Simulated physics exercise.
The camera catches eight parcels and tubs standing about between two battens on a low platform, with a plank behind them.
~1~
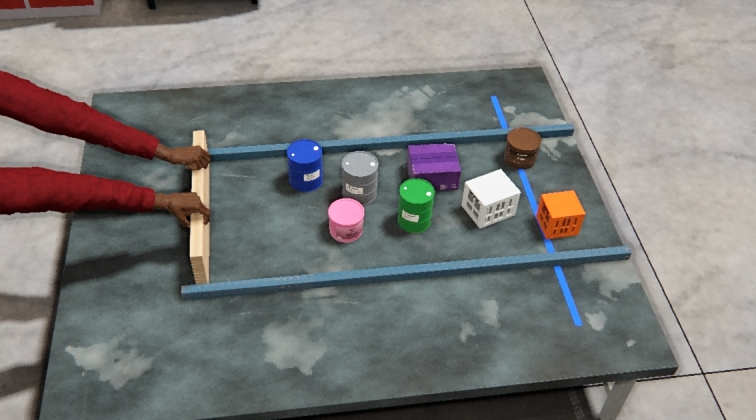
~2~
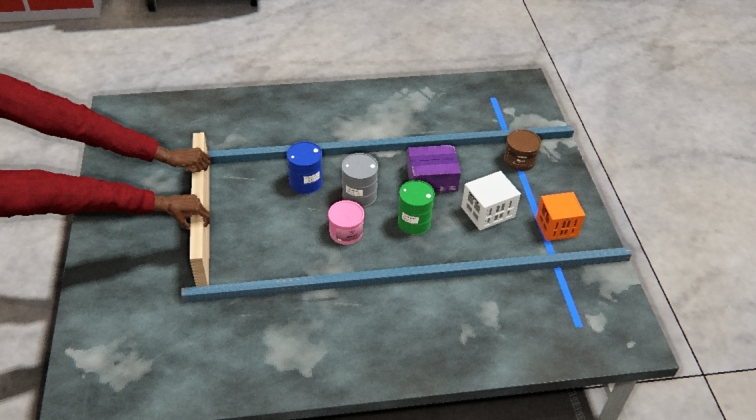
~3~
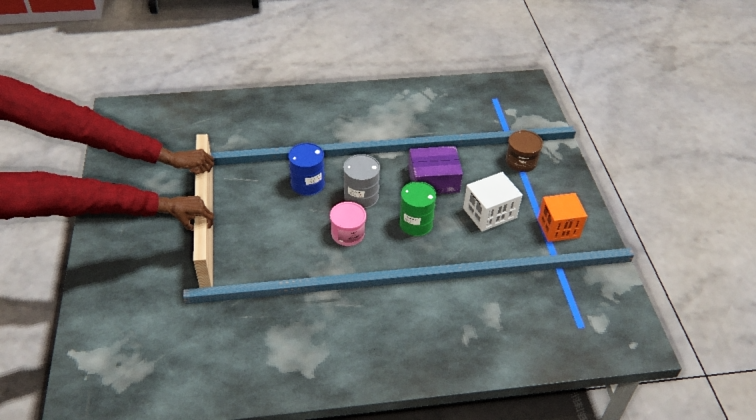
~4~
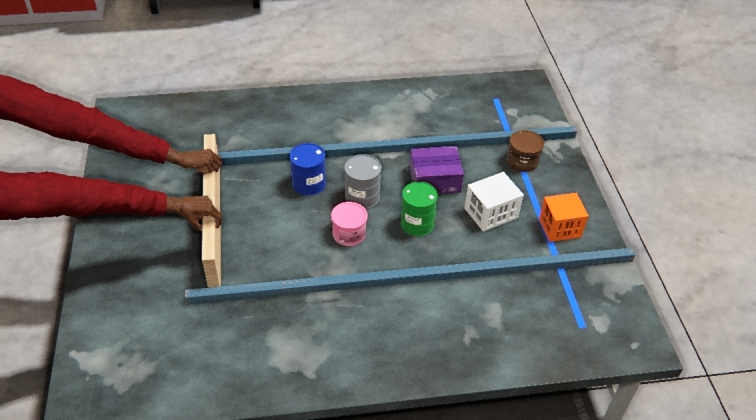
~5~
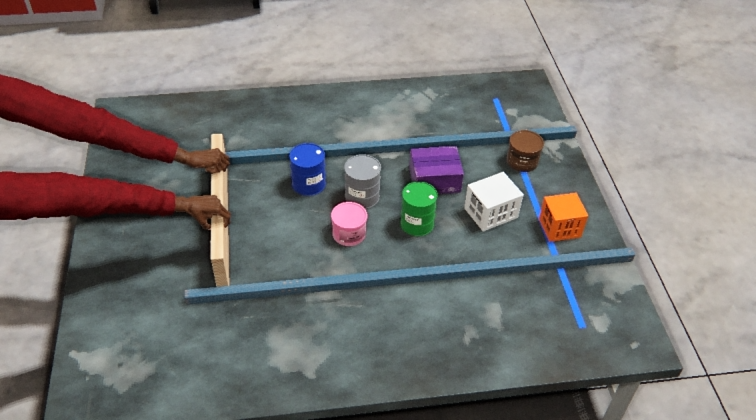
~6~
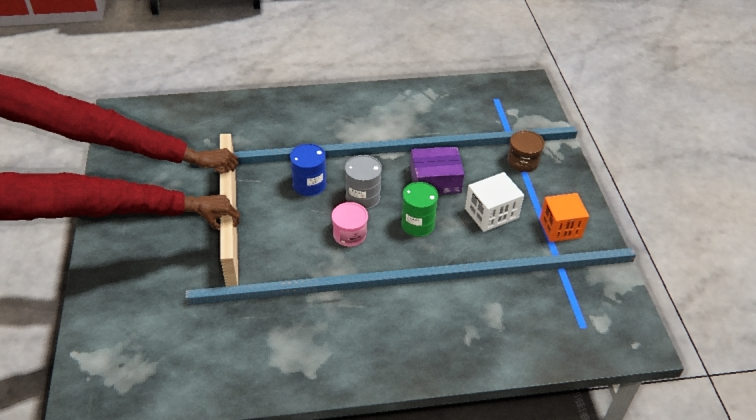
On a mottled low platform, two red-sleeved arms slowly sliding a wooden plank slightly right between battens, behind eight unmoved coloured containers.
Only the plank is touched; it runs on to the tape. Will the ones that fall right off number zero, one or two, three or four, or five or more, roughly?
Only a pair or a lone one falls.
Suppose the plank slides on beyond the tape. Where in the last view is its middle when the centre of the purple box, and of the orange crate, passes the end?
Purple box: (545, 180); orange crate: (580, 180).
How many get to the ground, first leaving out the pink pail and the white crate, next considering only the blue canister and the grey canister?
1 and 0.
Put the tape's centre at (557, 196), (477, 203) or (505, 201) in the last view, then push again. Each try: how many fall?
In order, the counts are 3, 0 and 0.
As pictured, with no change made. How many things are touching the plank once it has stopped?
Count recorded: 3.
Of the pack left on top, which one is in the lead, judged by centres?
The purple box.
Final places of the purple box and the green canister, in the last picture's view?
Listed in order, first is (576, 151) and the other is (579, 187).
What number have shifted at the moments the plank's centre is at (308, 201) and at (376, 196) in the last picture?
Tally at point one: 1; at point two: 4.
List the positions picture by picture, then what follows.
Orange crate (560, 215); brown pail (522, 149); white crate (490, 199); plank (201, 206); tape (530, 196), in the first picture.
Brown pail (522, 150); plank (201, 208), in the second picture.
White crate (492, 202); pink pail (348, 224), in the third picture.
Orange crate (563, 217); purple box (436, 171), in the fourth picture.
Brown pail (525, 151); blue canister (308, 169), in the fifth picture.
Orange crate (564, 218); brown pail (525, 152); white crate (494, 202); plank (229, 208); tape (534, 198), in the sixth picture.
Soon after, none off yet; orange crate at rest near (564, 218); brown pail at rest near (525, 152); white crate at rest near (494, 202).
Then, none off yet; orange crate at rest near (564, 218); brown pail at rest near (525, 152); white crate moved about its own width near (520, 195).
By the end, the number that fall off is one or two; fallen, white crate and brown pail.
